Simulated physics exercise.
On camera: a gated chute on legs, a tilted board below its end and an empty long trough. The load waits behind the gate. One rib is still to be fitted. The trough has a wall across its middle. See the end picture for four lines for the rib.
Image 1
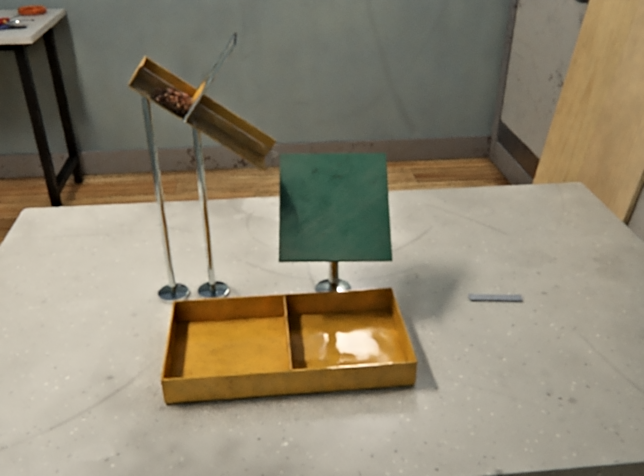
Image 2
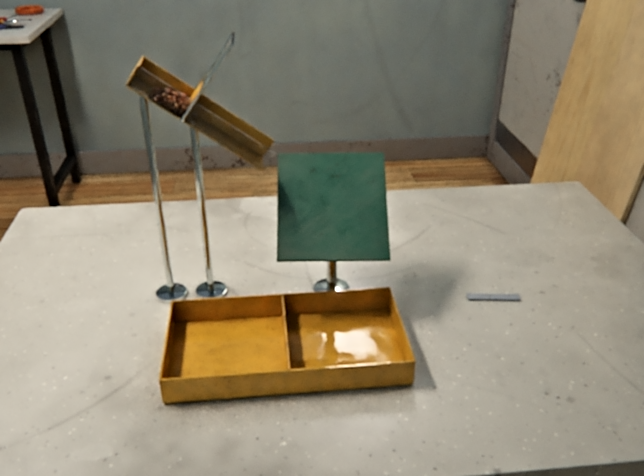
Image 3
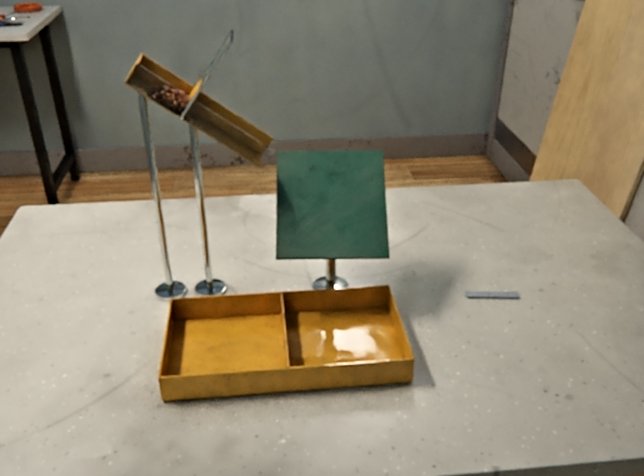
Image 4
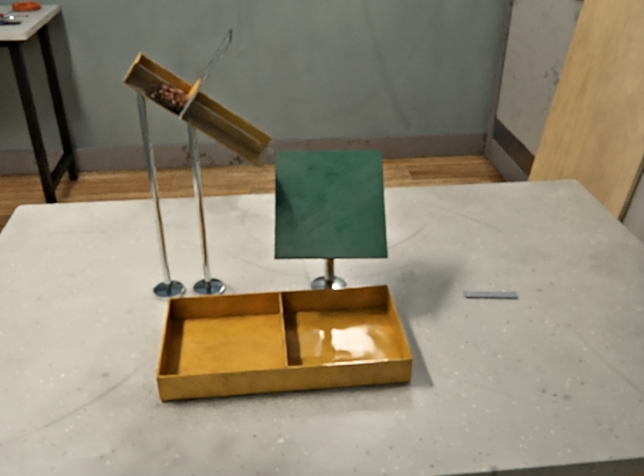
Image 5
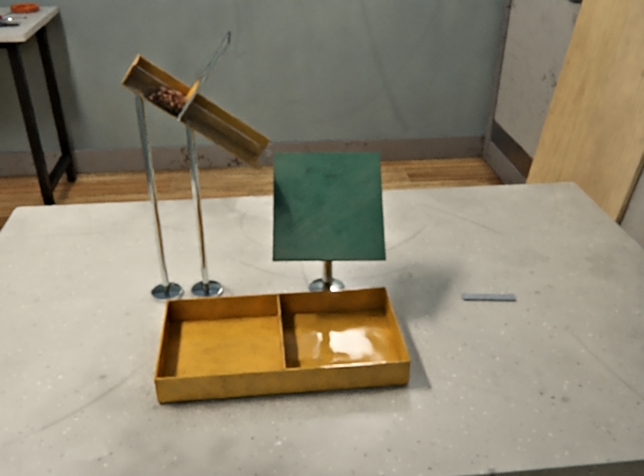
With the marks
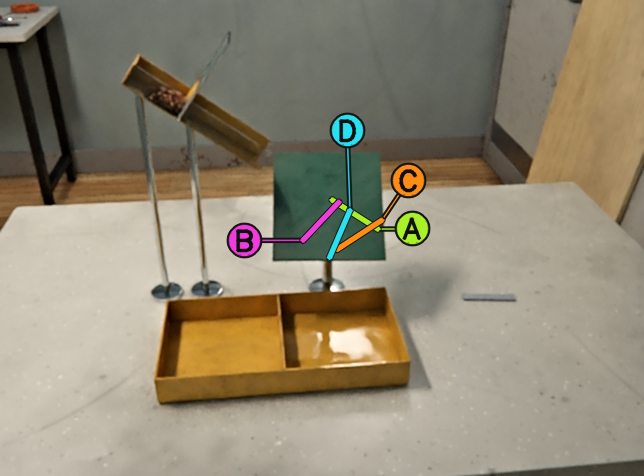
A sloping chute on metal legs held a small clump of reddish-brown balls above a tilted green board and an empty, divided yellowish-brown tray, and nothing moved beyond a slight shift of the view.
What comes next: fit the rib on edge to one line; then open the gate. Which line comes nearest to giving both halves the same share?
Go for B.
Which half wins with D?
The right half.
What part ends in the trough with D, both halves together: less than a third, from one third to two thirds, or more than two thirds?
It is more than two thirds.
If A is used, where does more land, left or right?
Right.
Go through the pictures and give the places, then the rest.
Load behind the gate at (178, 101), cereal balls; lip of the chute at (265, 164), sloping fairly steeply, in the first picture.
Middle of the board at (332, 205), tilted fairly steeply; middle of its low edge at (334, 260); of its high edge at (331, 153), in the second picture.
Front corners of the trough at (159, 377) and (414, 359); front end of its middle wall at (289, 368); gate still shut at (198, 88), in the third picture.
Middle of the load at (173, 98); lip at (260, 161), in the fourth picture.
Middle of the load at (171, 100); lip at (259, 163), in the fifth picture.
On the marked copy, line A from (332, 199) to (377, 229); line B from (339, 202) to (303, 240); line C from (381, 220) to (336, 249); line D from (349, 210) to (329, 257).
For line A, of what is caught, none in the left half, all in the right.
For line B, of what is caught, about half in the left half, about half in the right.
For line C, of what is caught, none in the left half, all in the right.
For line D, of what is caught, none in the left half, all in the right.
